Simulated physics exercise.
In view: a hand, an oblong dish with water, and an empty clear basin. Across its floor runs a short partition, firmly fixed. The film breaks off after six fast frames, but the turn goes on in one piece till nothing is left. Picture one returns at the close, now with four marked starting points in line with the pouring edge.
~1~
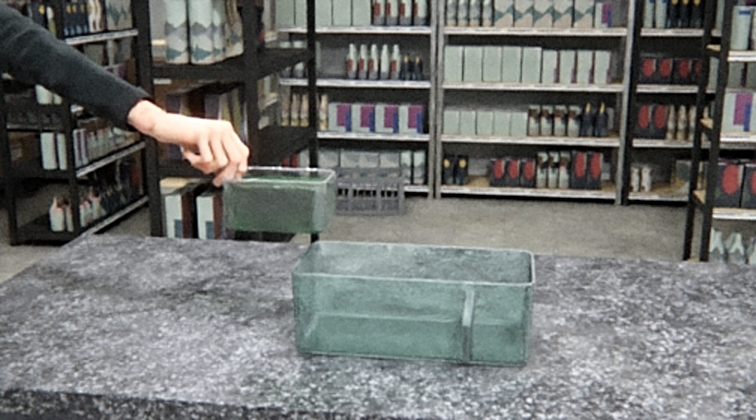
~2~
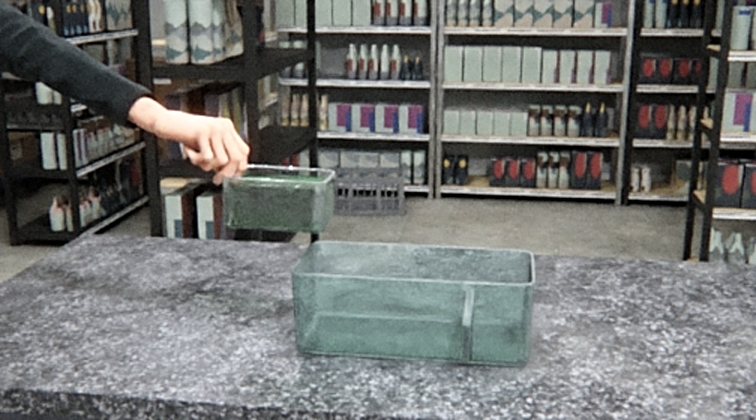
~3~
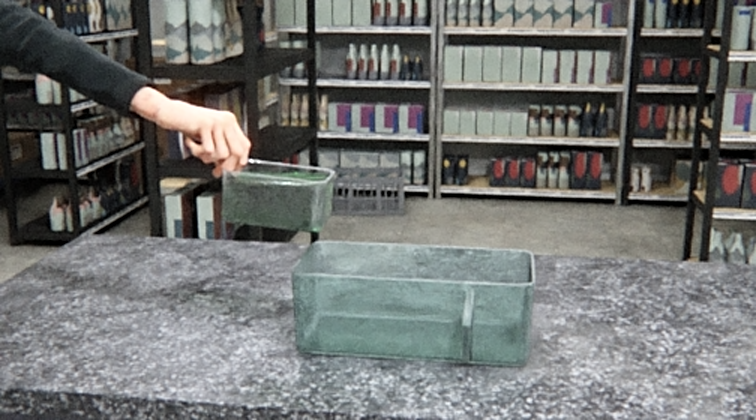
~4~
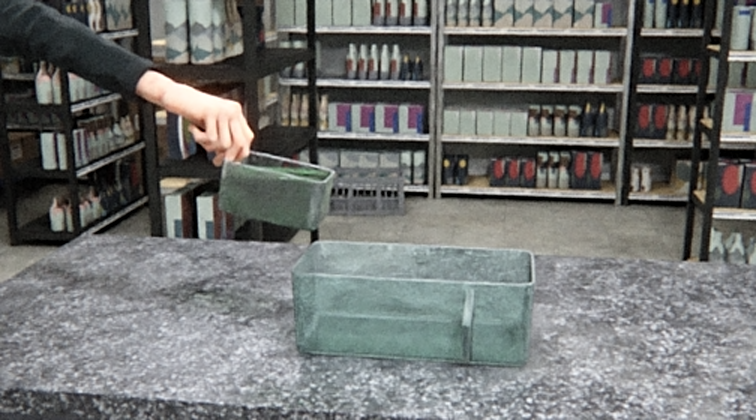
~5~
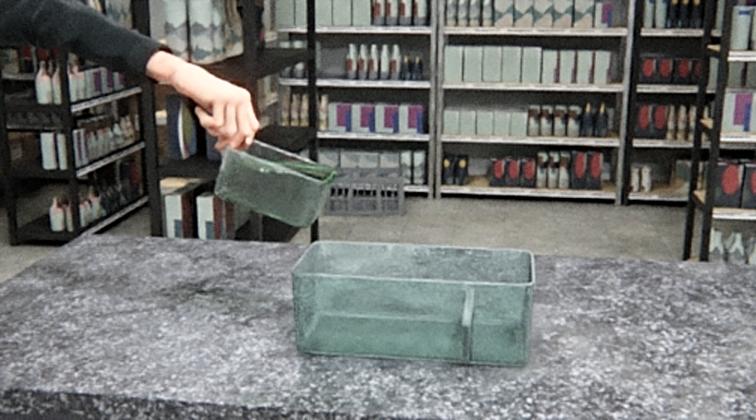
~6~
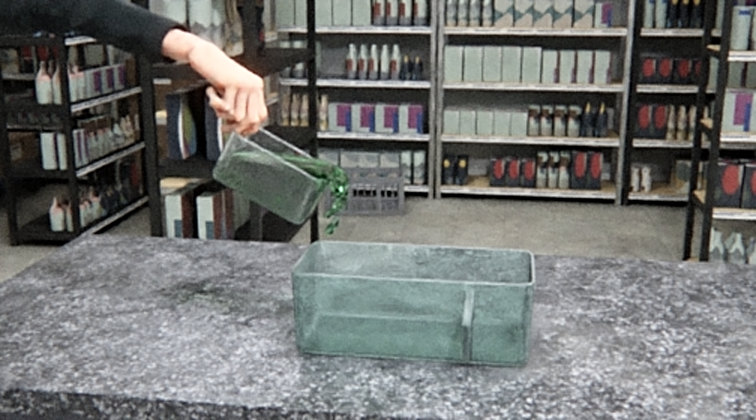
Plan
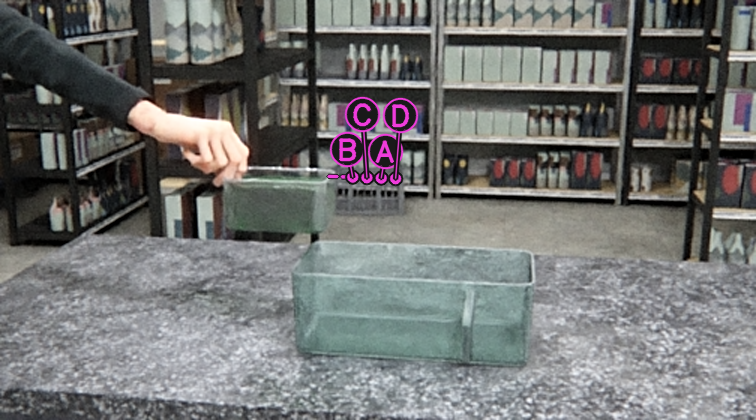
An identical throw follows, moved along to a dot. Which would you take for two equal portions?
D works best here.
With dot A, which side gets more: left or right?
More ends on the left.
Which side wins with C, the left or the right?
More ends on the left.
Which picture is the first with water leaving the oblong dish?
In picture 5.
On the marked copy, A at (381, 178); B at (352, 177); C at (366, 177); D at (395, 178).
If A is chosen, about 80 % ends left of the wall and 19 % right of it.
If B is chosen, about 97 % ends left of the wall and 2 % right of it.
If C is chosen, about 97 % ends left of the wall and 2 % right of it.
If D is chosen, about 50 % ends left of the wall and 49 % right of it.
